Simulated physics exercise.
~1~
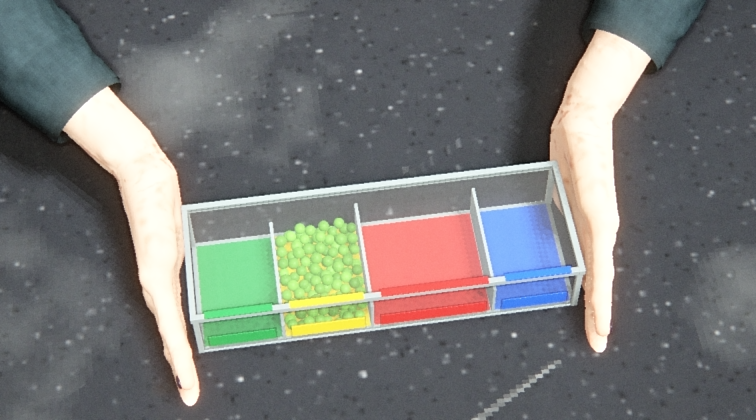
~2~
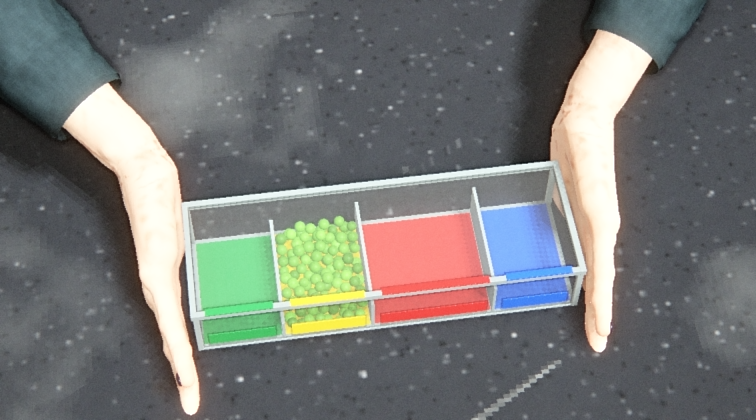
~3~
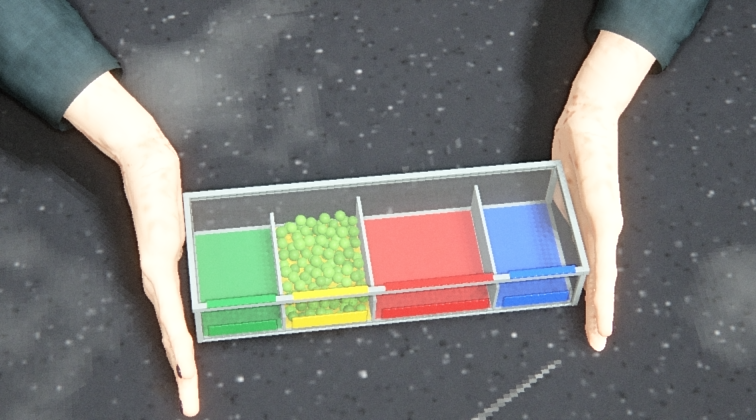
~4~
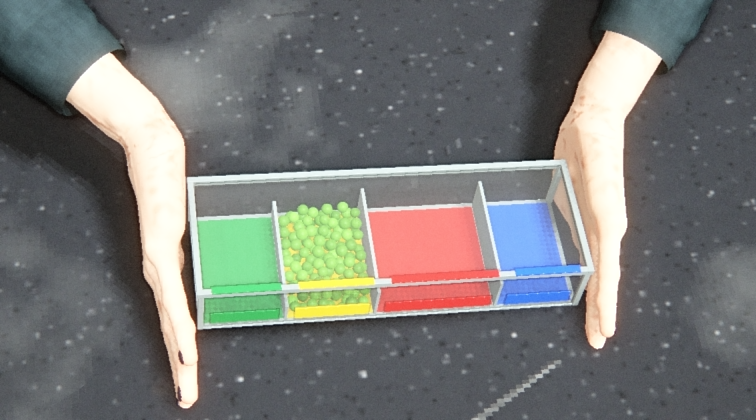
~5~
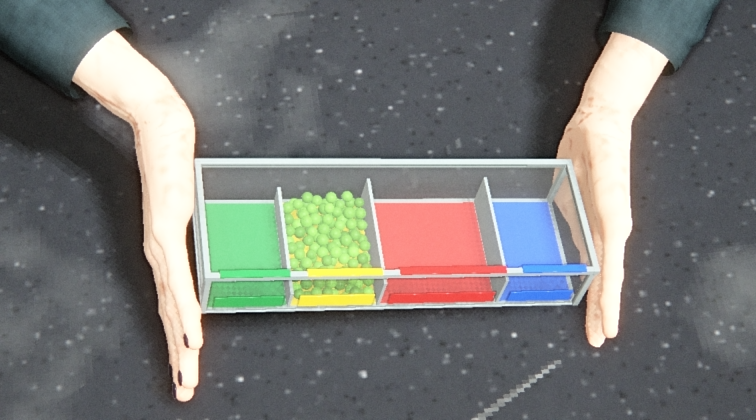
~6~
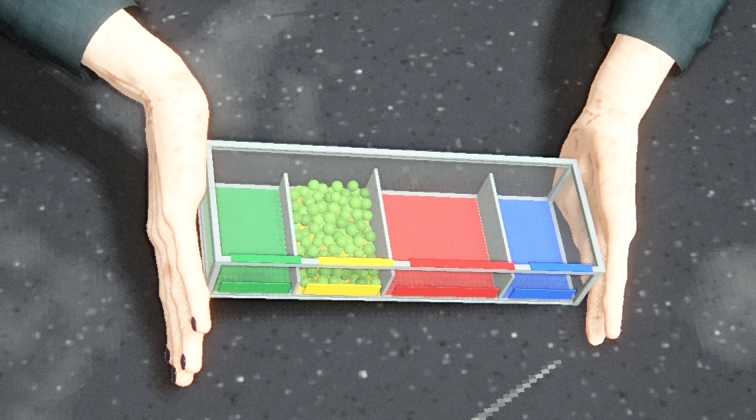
On a dark speckled surface, two hands tilting a clear divided box down to the right, green balls staying in the yellow compartment.
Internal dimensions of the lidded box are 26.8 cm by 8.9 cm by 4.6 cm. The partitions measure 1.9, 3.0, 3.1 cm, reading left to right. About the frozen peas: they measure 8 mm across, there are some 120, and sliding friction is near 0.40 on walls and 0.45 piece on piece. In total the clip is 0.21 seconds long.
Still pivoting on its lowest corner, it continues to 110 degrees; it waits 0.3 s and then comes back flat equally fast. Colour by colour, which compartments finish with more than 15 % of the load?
Red: No, blue: Yes, green: No, yellow: Yes.
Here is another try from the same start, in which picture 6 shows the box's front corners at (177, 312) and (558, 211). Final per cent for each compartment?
In the end red holds 0 %, blue holds 0 %, green holds 100 % and yellow holds 0 %.
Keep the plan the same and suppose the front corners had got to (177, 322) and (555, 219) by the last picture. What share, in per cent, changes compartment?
In that case close to 100 per cent.
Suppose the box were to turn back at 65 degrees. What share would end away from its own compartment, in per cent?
Result: Some 10 %.
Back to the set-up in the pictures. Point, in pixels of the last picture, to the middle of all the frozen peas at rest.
Roughly (359, 281).
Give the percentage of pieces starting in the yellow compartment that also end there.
Some 50 percent.
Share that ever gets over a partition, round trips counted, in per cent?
The share is close to 50 percent.
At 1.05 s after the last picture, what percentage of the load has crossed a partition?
Some 45 per cent.
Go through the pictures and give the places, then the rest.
The first frame shows box tilt 0 degrees, front corners at (196, 317) and (578, 269); yellow 100 %.
The second frame shows box tilt 1 degrees, front corners at (196, 314) and (579, 268).
The third frame shows box tilt 3 degrees, front corners at (198, 305) and (582, 268), lowest corner right front.
The fourth frame shows box tilt 7 degrees, front corners at (202, 291) and (587, 268), lowest corner right front.
The fifth frame shows box tilt 12 degrees, front corners at (210, 274) and (592, 268), lowest corner right front.
The sixth frame shows box tilt 16 degrees, front corners at (221, 258) and (598, 268), lowest corner right front; yellow 100 %.
Then, 1.05 s after the last picture, tilt 110 degrees; red 5 %, blue 40 %, yellow 55 %.
Then, 1.75 s after the last picture, tilt 58 degrees; blue 45 %, yellow 55 %.
Then, 2.49 s after the last picture, tilt 0 degrees; red 5 %, blue 45 %, yellow 50 %.
In the end, red 5 %, blue 45 %, green 0 %, yellow 50 %.
